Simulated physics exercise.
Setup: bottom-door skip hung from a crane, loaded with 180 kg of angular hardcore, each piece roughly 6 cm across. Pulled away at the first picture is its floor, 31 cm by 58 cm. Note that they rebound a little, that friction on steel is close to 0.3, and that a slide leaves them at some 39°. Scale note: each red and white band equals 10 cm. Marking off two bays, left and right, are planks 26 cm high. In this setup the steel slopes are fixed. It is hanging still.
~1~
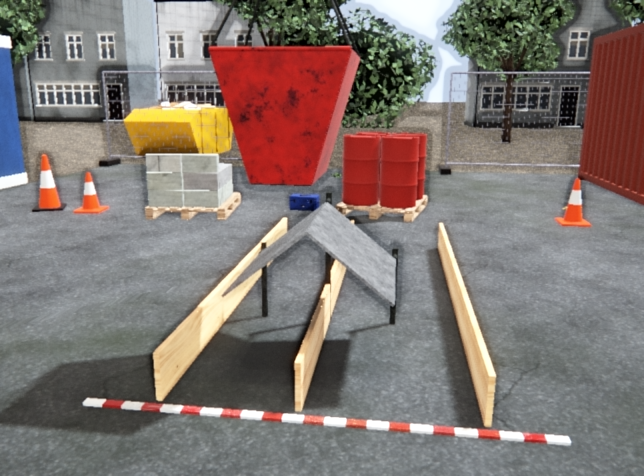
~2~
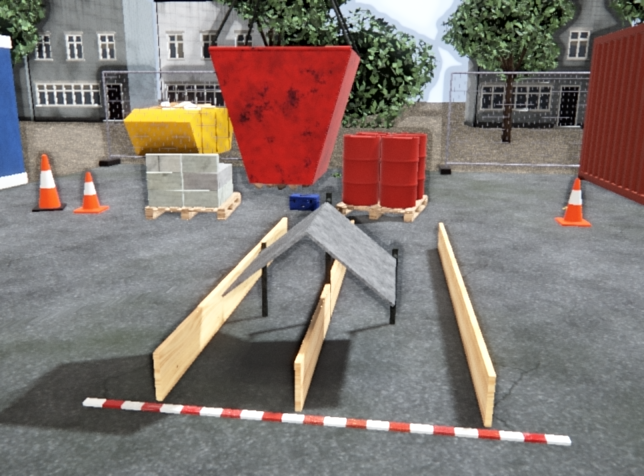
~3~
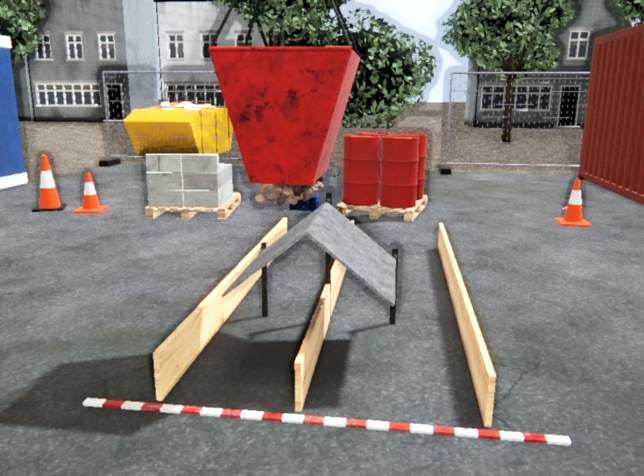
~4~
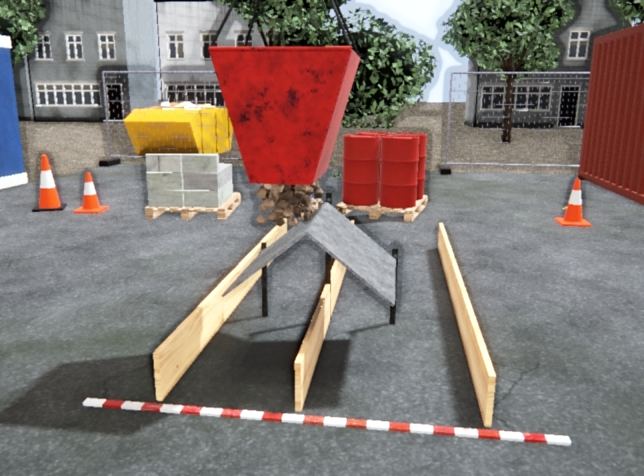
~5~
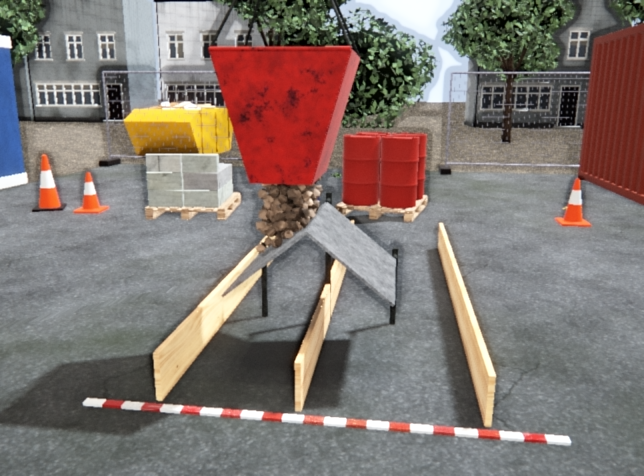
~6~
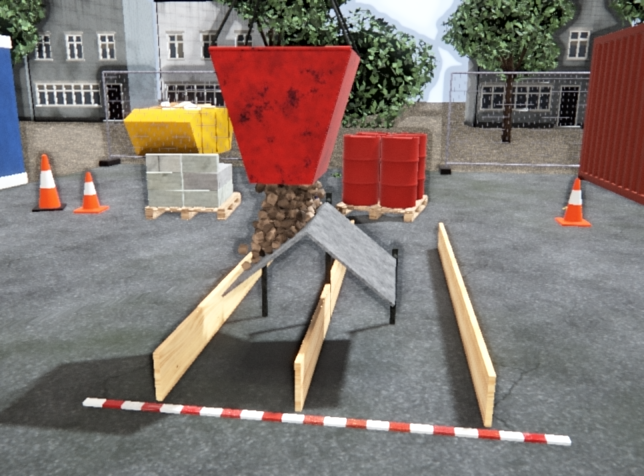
In a paved yard, brown rubble pours from a still red skip behind a grey ridged roof.
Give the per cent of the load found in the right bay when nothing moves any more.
I would say 2 percent.
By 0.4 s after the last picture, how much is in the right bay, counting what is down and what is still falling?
About 0 per cent by then.
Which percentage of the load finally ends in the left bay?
I'd say around 60 per cent.
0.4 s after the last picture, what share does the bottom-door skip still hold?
5 %, roughly.
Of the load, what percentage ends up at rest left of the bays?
35 in a hundred, roughly.
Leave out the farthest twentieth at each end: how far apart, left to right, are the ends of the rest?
The stretch runs about 100 cm.
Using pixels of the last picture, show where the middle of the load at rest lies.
Middle of load approx at pixel (214, 342).
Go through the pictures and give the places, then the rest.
In the first frame, the outlet is at (281, 174); nothing has dropped yet.
In the second frame, the outlet is at (281, 174); 3 % is out.
In the third frame, outlet at (281, 174), the stream shows down to (284, 196); 91 % still inside.
In the fourth frame, outlet at (281, 174), the stream shows down to (289, 215); 83 % still inside.
In the fifth frame, outlet at (281, 174), the stream shows down to (279, 237); 76 % still inside.
In the sixth frame, outlet at (281, 174), the stream shows down to (261, 250); 67 % still inside.
Then, 0.4 s after the last picture, 7 % in the bottom-door skip, 46 % on the steel, 8 % falling or lying left of the bays, 39 % falling or lying in the left bay; the stones farthest right are at (359, 244).
Then, 0.8 s after the last picture, 0 % in the bottom-door skip, 8 % on the steel, 29 % falling or lying left of the bays, 62 % falling or lying in the left bay, 2 % falling or lying in the right bay; the stones farthest right are at (453, 349).
Then, 1.4 s after the last picture, 0 % in the bottom-door skip, 37 % falling or lying left of the bays, 61 % falling or lying in the left bay, 2 % falling or lying in the right bay; the stones farthest right are at (463, 362).
Then, 2.3 s after the last picture, 0 % in the bottom-door skip, 37 % falling or lying left of the bays, 61 % falling or lying in the left bay, 2 % falling or lying in the right bay; the stones farthest right are at (463, 362).
Then, 4.2 s after the last picture, 0 % in the bottom-door skip, 37 % left of the bays, 61 % in the left bay, 2 % in the right bay; the stones farthest right are at (463, 362).
